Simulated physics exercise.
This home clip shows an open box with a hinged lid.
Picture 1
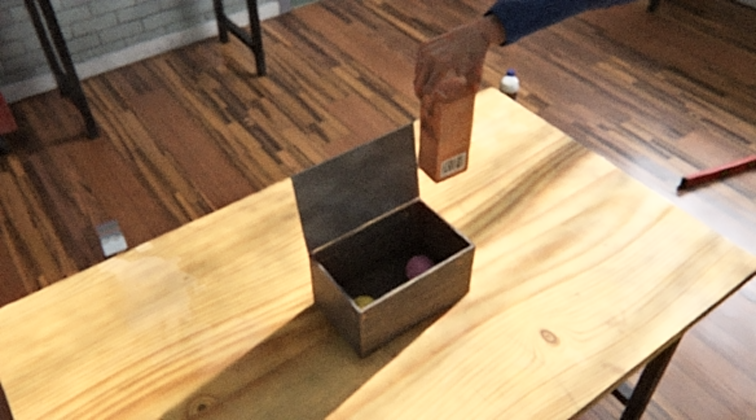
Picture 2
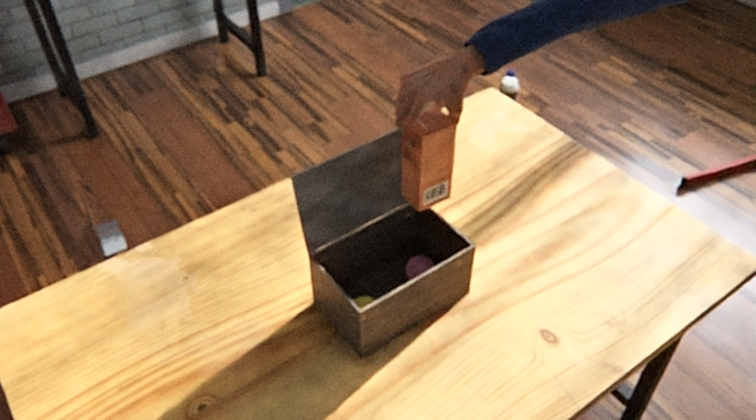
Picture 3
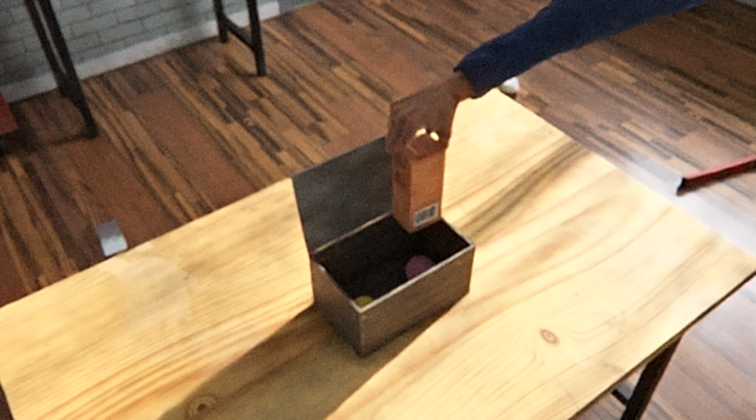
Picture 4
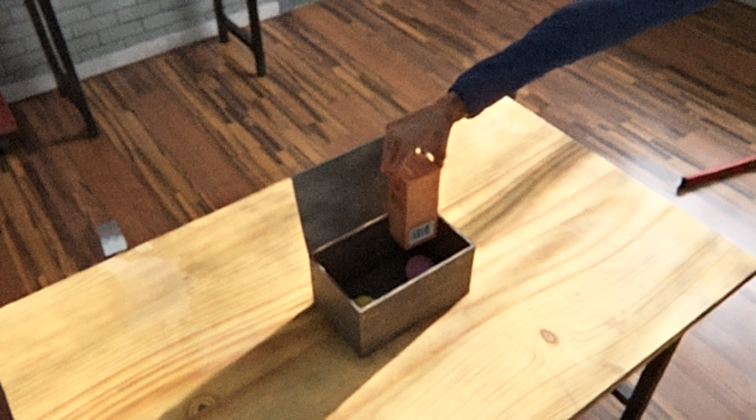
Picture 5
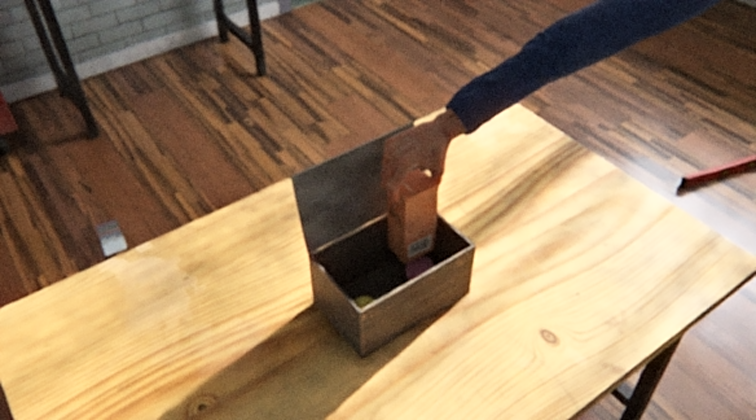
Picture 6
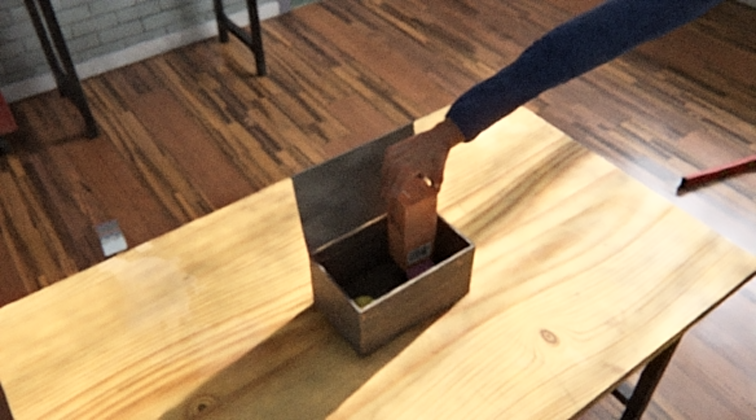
On a wooden table, a hand lowers an orange carton into an open hinged box.
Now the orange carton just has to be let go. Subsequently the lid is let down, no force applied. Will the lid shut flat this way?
Yes, the lid drops into place.
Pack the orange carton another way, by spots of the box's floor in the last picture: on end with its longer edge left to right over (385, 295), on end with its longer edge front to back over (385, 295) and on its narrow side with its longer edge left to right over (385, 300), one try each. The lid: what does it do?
First - not shut; second - not shut; third - shut down.
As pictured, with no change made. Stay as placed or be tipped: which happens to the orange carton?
Simply put, the orange carton gets tilted.
Then, 0.70 s later than the last frame, orange carton tilted by 55° near (375, 261).
Then, 1.10 s later than the last frame, lid starting down; orange carton on its side near (368, 284); yellow lemon moved about its own width; pink lemon moved a little.
Then, 1.60 s later than the last frame, lid 58° above the rim; orange carton on its side near (367, 284); pink lemon moved a little; yellow lemon moved a little.
Then, 2.00 s later than the last frame, lid 22° above the rim; orange carton on its side near (367, 284); pink lemon moved a little; yellow lemon moved a little.
When it is over, lid shut; lying over in the box, orange carton; the other 2 as before. End places, in pixels of the last picture, orange carton near (367, 284).
